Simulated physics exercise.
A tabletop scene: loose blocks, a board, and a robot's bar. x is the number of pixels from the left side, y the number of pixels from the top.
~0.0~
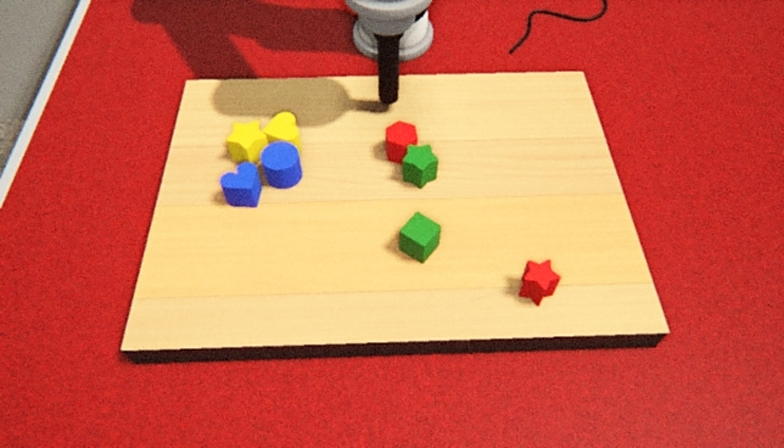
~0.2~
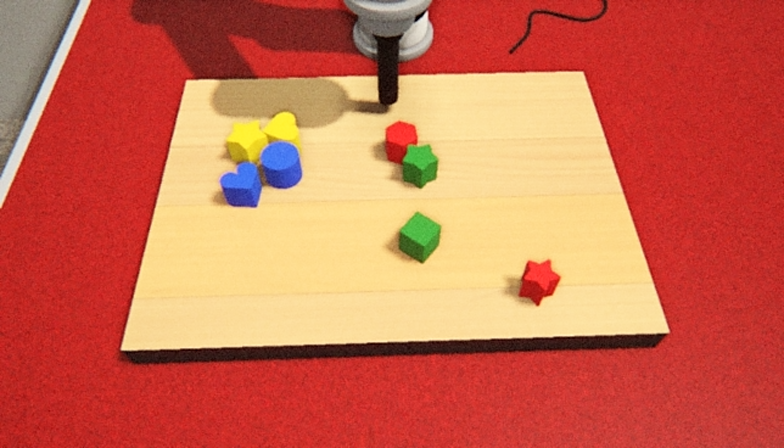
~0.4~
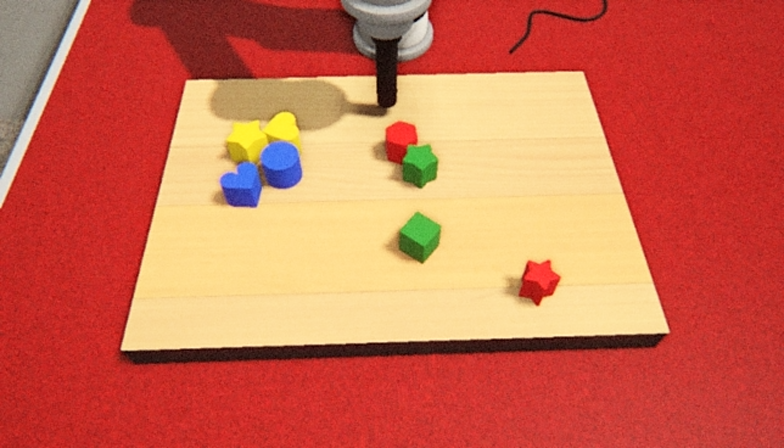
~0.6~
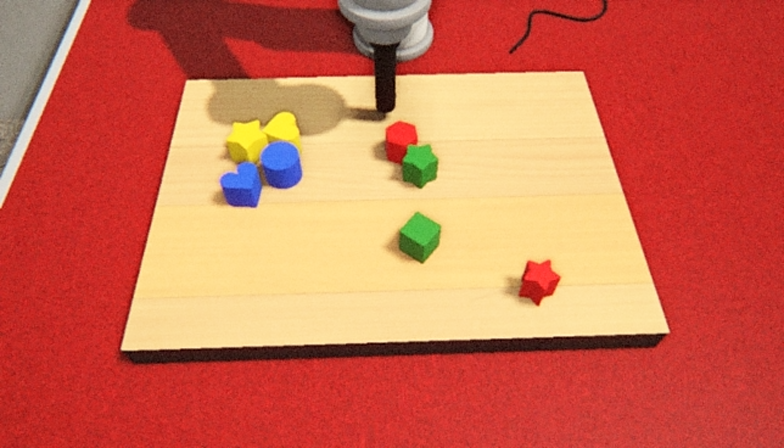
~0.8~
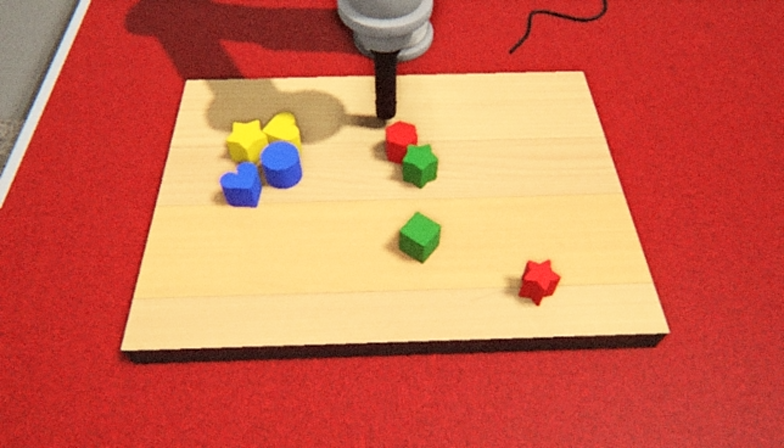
The clip opens on a wooden board over a red surface, with yellow, blue, red and green blocks scattered across it and a robot's dark bar near the top edge. The bar barely moves at first, then drifts slightly left and down toward the red hexagon, while every block stays still.
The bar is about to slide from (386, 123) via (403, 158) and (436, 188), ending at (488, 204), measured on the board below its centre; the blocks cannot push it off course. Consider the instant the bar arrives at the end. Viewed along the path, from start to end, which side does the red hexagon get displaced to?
Facing from start to end, it will go to the right.
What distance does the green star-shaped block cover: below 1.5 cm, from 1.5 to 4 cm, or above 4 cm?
Over 4 cm.
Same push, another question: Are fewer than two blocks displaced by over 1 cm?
I expect not.
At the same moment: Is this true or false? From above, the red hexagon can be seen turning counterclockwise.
That is false.
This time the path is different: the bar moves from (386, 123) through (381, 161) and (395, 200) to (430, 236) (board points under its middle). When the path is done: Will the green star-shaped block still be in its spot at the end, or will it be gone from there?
Here the green star-shaped block moves off its spot.
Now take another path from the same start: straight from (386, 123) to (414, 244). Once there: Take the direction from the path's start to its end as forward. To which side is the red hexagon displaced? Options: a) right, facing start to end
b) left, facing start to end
b: Left, facing start to end.
What follows on the original path. One third of the way, bar (403, 149); red hexagon (406, 158), turned 30° clockwise; green star-shaped block (430, 174), turned 50° anticlockwise.
Two thirds of the way, bar (438, 179); red hexagon (415, 183), turned 65° clockwise; green star-shaped block (445, 192), turned 70° anticlockwise.
At the end, bar (490, 195); red hexagon (415, 183), turned 65° clockwise; green star-shaped block (450, 194), turned 40° anticlockwise; green square in place.
